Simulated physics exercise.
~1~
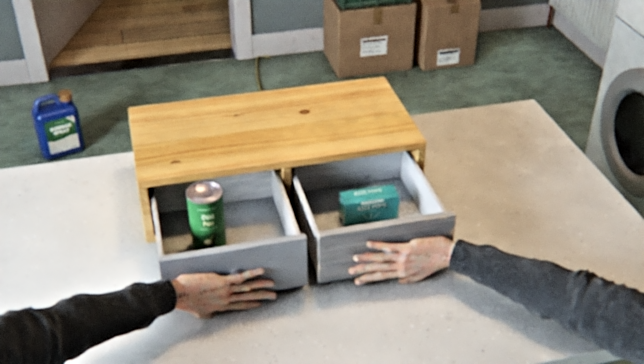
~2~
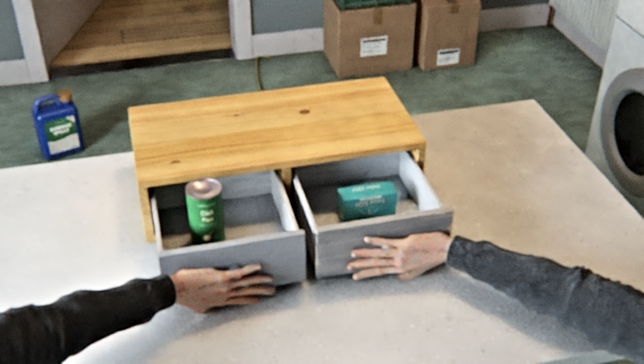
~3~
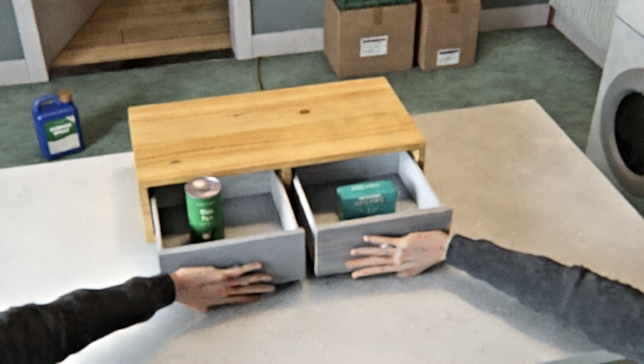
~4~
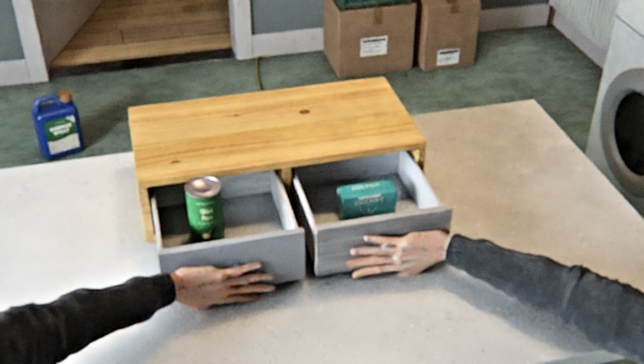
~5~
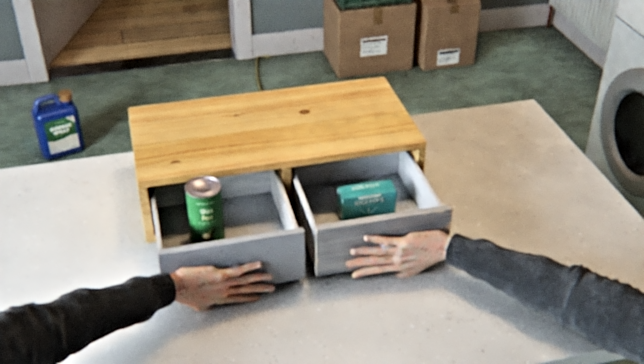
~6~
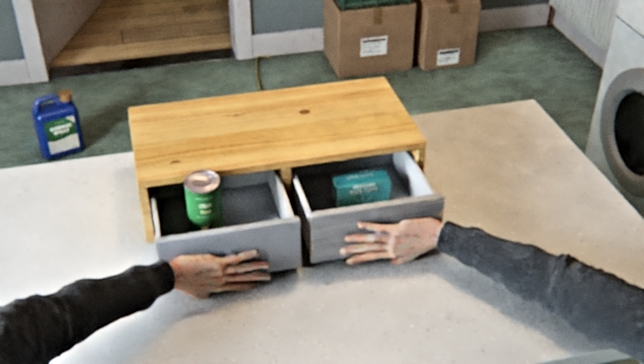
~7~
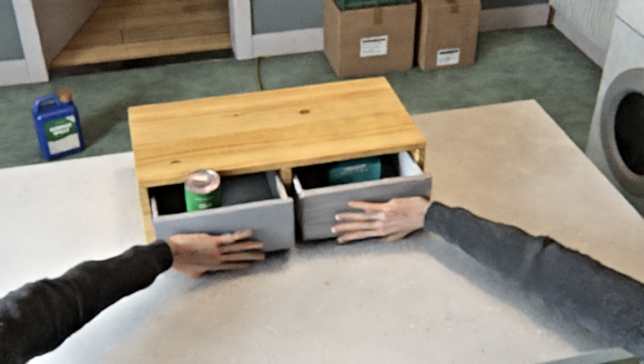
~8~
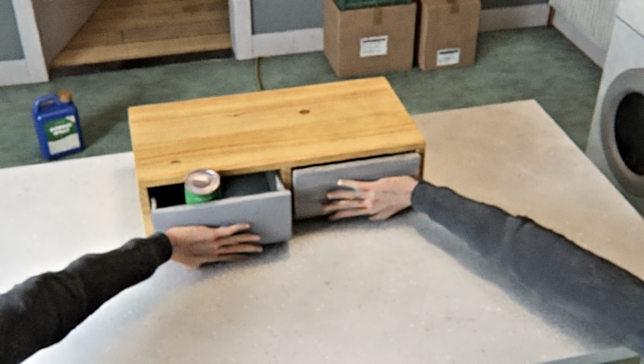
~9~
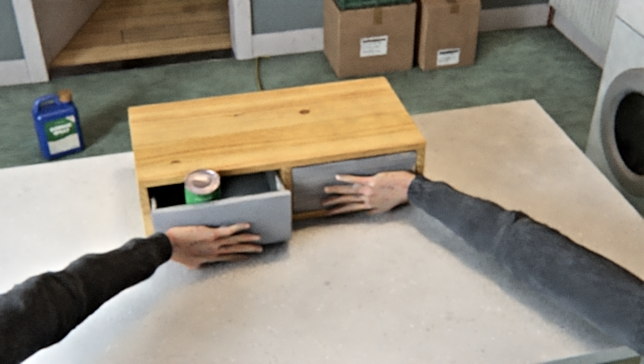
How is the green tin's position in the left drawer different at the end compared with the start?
At the start the green tin stood upright in the left drawer, but by the end it was leaning.
